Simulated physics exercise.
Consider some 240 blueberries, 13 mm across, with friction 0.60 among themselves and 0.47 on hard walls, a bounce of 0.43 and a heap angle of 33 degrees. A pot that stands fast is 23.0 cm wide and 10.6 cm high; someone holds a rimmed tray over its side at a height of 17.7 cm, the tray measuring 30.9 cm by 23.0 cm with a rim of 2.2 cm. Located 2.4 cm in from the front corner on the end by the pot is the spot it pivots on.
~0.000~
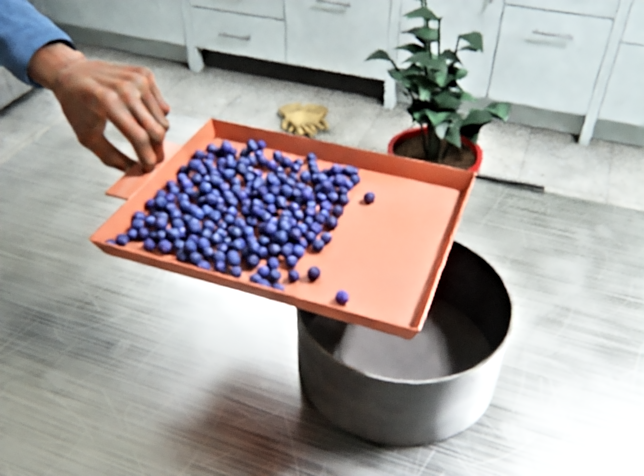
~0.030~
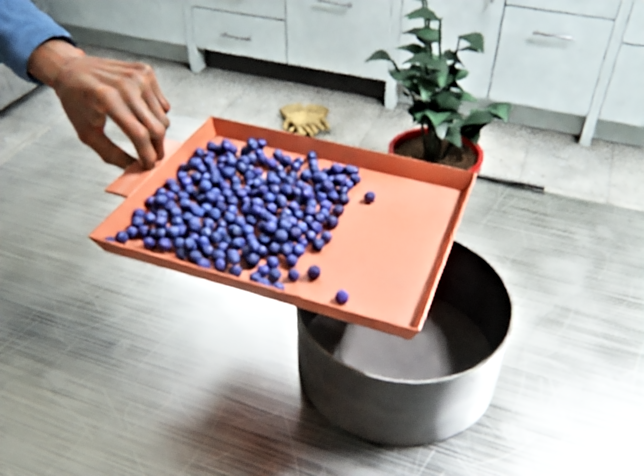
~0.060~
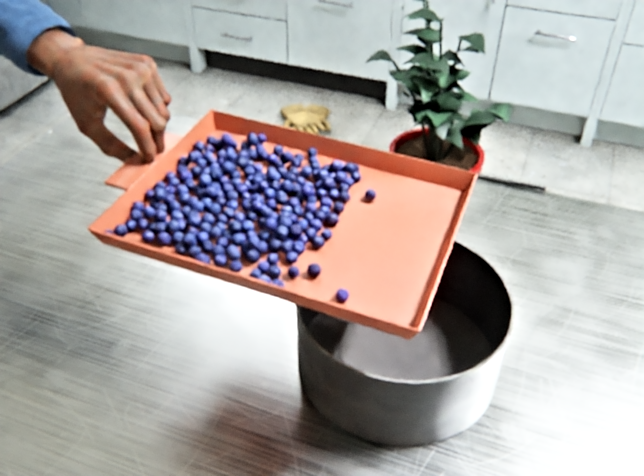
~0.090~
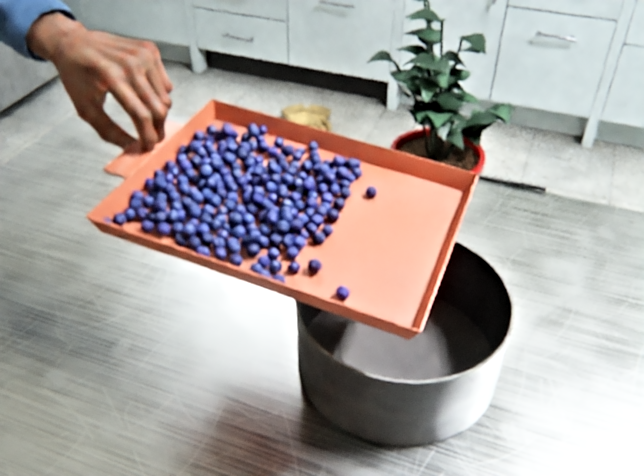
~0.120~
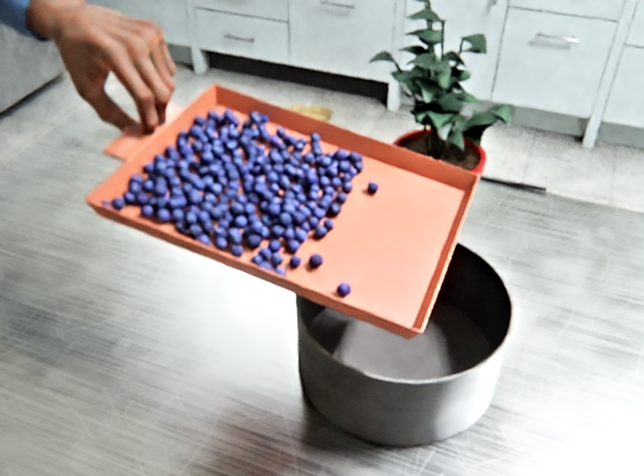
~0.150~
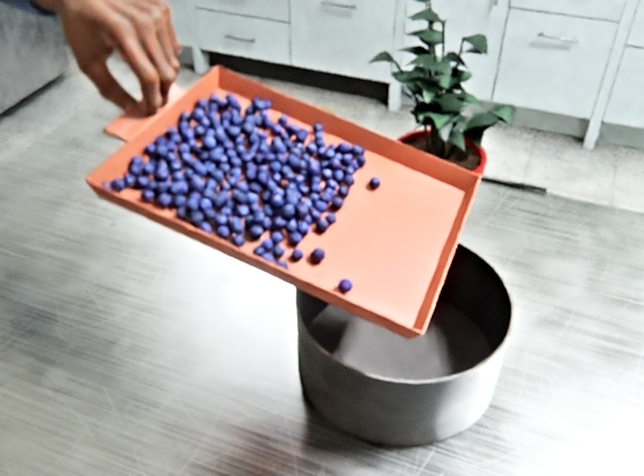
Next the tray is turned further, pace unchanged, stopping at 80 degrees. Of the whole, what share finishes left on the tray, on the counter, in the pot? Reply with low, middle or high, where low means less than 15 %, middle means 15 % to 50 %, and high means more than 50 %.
My answer: Tray - low; counter - high; pot - middle.
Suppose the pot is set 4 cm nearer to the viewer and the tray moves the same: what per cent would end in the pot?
It would be near 20 per cent.
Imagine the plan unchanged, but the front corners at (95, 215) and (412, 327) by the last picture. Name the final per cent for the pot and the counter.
Pot 0, counter 100.
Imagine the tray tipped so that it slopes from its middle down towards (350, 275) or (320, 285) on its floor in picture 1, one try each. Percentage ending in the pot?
That would be close to 0 per cent, then close to 0 per cent.
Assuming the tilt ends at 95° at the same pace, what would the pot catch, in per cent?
That comes out at some 25 per cent.
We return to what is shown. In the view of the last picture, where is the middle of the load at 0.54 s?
I reckon close to (434, 208).
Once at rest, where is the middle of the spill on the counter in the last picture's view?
Around (607, 434).
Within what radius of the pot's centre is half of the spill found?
Distance: Around 28 cm.
After 0.39 s, tilt 48 degrees; the tray holds 100 %, the pot 0 %.
After 0.54 s, tilt 69 degrees; the tray holds 100 %, the pot 0 %.
After 0.82 s, tilt 80 degrees; the tray holds 10 %, the pot 15 %.
In the end, at 2.0 s, tray 0 %, counter 75 %, pot 25 %.
